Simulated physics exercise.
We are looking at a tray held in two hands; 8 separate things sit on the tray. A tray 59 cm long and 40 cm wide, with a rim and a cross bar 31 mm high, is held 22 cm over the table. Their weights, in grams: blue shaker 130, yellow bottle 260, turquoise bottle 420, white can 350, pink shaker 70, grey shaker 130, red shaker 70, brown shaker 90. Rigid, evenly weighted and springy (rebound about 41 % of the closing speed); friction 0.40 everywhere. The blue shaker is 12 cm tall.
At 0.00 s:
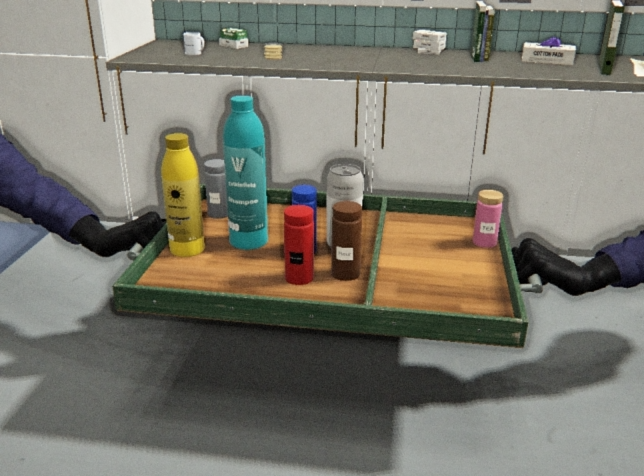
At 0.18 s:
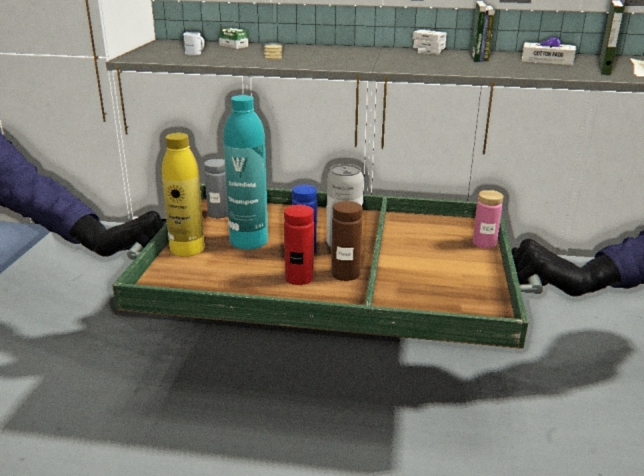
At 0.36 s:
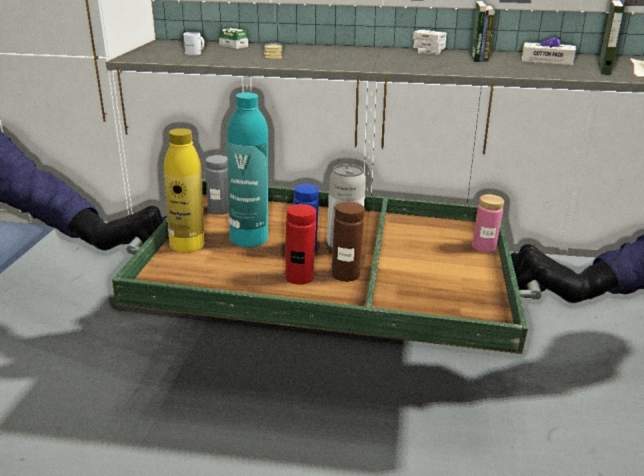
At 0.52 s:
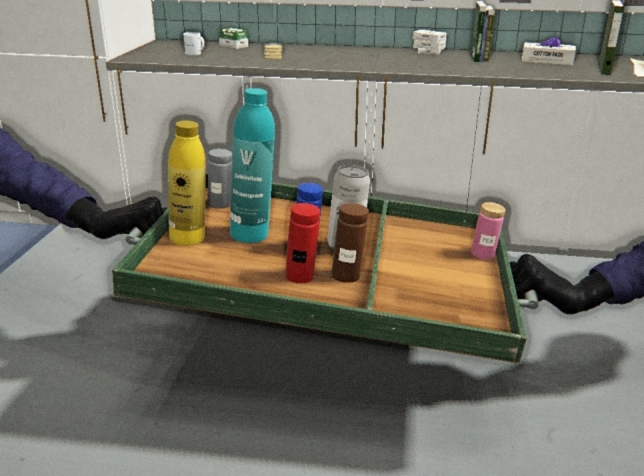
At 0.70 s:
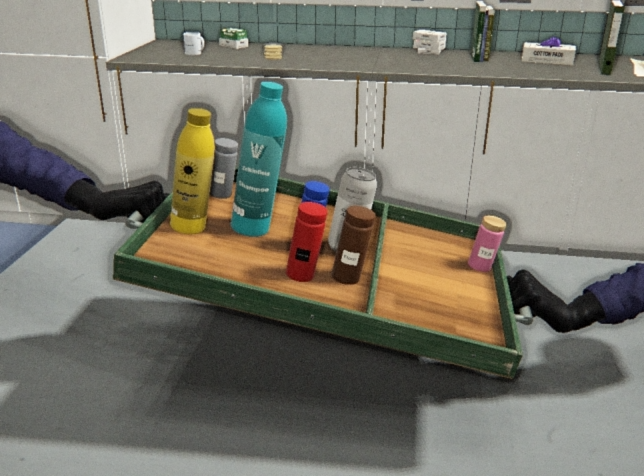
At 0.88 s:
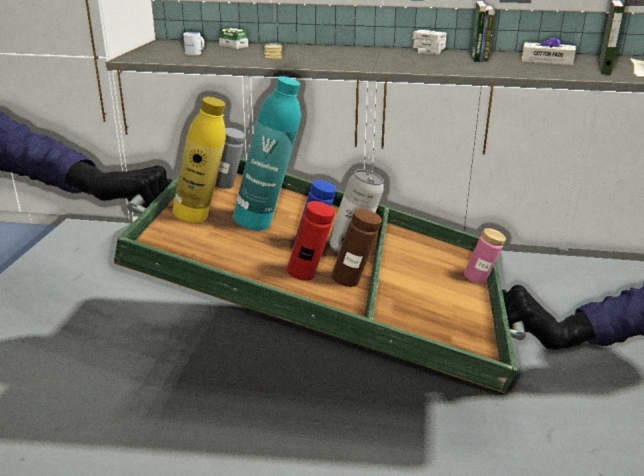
Two gloved hands held a green-rimmed wooden tray of colourful bottles and shakers level above a table, then steadily tilted it right side down, the containers leaning along with it.
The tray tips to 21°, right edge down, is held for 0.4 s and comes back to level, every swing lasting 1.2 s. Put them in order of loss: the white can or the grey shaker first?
Of the two named, the first: The white can.
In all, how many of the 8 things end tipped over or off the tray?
That comes to 6.
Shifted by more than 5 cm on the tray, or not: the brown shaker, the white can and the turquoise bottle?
The brown shaker ends elsewhere; the white can ends elsewhere; the turquoise bottle ends elsewhere.
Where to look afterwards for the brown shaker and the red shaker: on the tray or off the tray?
The brown shaker ends on the tray; the red shaker ends off the tray.
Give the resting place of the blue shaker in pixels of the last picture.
Near (349, 263).
Around 1.48 s, tilt 21°, right edge down; white can tipped 47° against what carries it near (393, 229); yellow bottle on its side; turquoise bottle tipped 53° against what carries it.
Around 1.68 s, tilt 21°, right edge down; white can on its side near (408, 249); yellow bottle on its side; turquoise bottle on its side.
Around 1.98 s, tilt 19°, right edge down; red shaker now off the tray; white can on its side near (454, 276); yellow bottle on its side.
Around 2.68 s, tilt 1°, right edge down; white can on its side near (460, 245); yellow bottle on its side; turquoise bottle on its side.
Finally (5.3 s), off the tray, red shaker; on their side or leaning hard on the tray, blue shaker, yellow bottle, turquoise bottle, white can and brown shaker; the other 2 still in place (within 5 cm). Final places as that camera would see them, white can near (460, 241), grey shaker near (220, 189). White can went at 1.48 s; grey shaker was never lost.
